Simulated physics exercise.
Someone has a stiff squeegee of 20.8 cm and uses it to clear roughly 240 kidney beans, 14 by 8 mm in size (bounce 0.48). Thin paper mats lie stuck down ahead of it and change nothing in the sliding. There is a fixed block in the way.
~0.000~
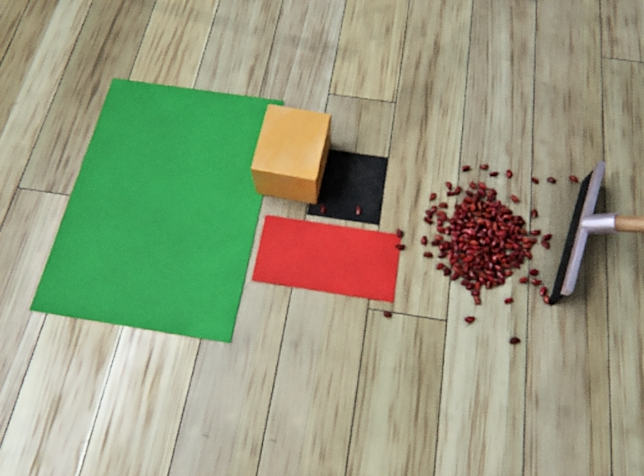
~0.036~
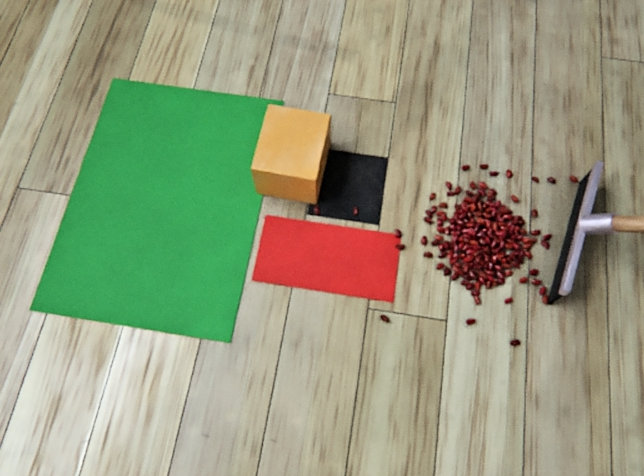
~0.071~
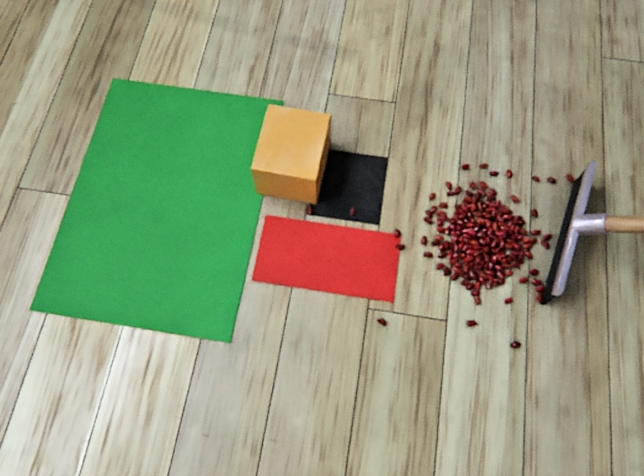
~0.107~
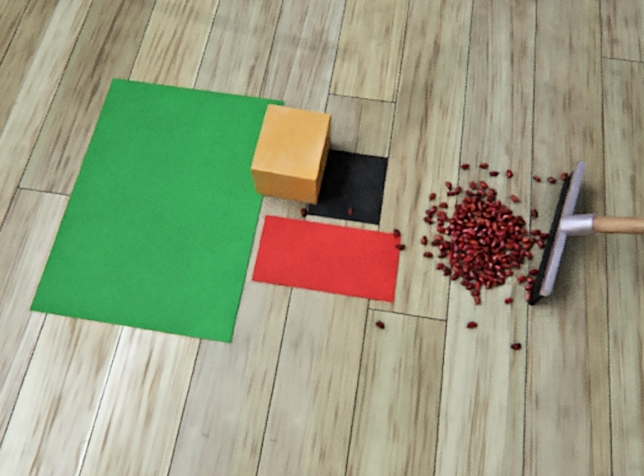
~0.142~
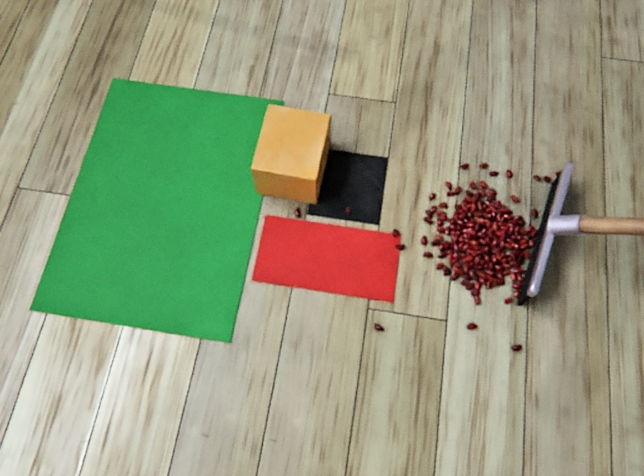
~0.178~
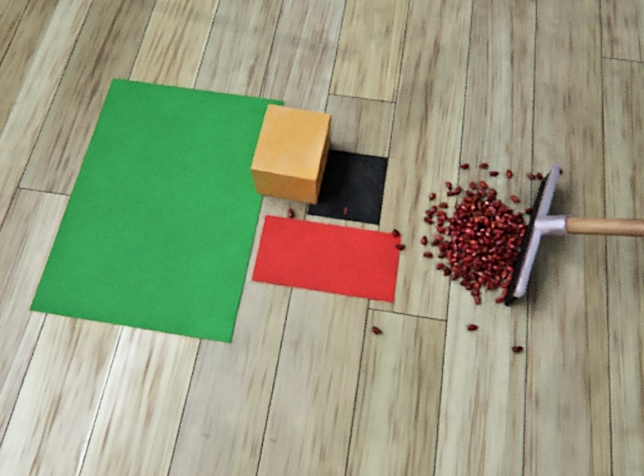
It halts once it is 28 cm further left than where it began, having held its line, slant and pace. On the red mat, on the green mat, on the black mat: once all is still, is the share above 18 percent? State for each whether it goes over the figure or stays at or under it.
Red mat: Goes over, green mat: Stays at or under, black mat: Goes over.
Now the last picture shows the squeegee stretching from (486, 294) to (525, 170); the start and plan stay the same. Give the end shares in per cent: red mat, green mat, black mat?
In per cent: Red mat 35, green mat 5, black mat 35.
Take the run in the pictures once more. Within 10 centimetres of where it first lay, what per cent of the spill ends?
About 10 %.
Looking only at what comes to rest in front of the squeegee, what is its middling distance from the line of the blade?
My estimate is near 4 cm.
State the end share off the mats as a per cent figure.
Roughly 35 per cent.
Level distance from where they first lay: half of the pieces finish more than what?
20 cm.
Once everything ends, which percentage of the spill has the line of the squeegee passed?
15 %.
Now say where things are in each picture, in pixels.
Squeegee from (567, 291) to (599, 168); moved 0.0 cm; pieces shifted so far, 0; middle of the spill at (482, 235); red mat at (328, 258); black mat at (349, 186); green mat at (166, 198); block at (292, 141), in the first frame.
Squeegee from (564, 291) to (596, 168); moved 0.3 cm; pieces shifted so far, 3; middle of the spill at (482, 235), in the second frame.
Squeegee from (557, 291) to (590, 168); moved 1.3 cm; pieces shifted so far, 8; middle of the spill at (482, 235), in the third frame.
Squeegee from (545, 292) to (579, 168); moved 2.8 cm; pieces shifted so far, 13; middle of the spill at (482, 235), in the fourth frame.
Squeegee from (532, 292) to (567, 169); moved 4.6 cm; pieces shifted so far, 20; middle of the spill at (482, 235), in the fifth frame.
Squeegee from (519, 293) to (555, 169); moved 6.4 cm; pieces shifted so far, 79; middle of the spill at (480, 234); red mat at (328, 258); black mat at (349, 186); green mat at (166, 198); block at (292, 141). Its speed is about 0.50 m/s, heading 12 degrees towards the viewer, in the sixth frame.
After 0.42 s, squeegee 18 cm from its start, spill 21 cm wide; red mat 5 %, off the mats 95 %.
After 0.67 s, squeegee 29 cm from its start, spill 25 cm wide; red mat 35 %, black mat 30 %, off the mats 35 %.
After 0.87 s, squeegee 29 cm from its start, spill 24 cm wide; red mat 35 %, black mat 30 %, off the mats 35 %.
At rest (2.5 s), red mat 35 %, black mat 30 %, green mat 5 %, off the mats 35 %.
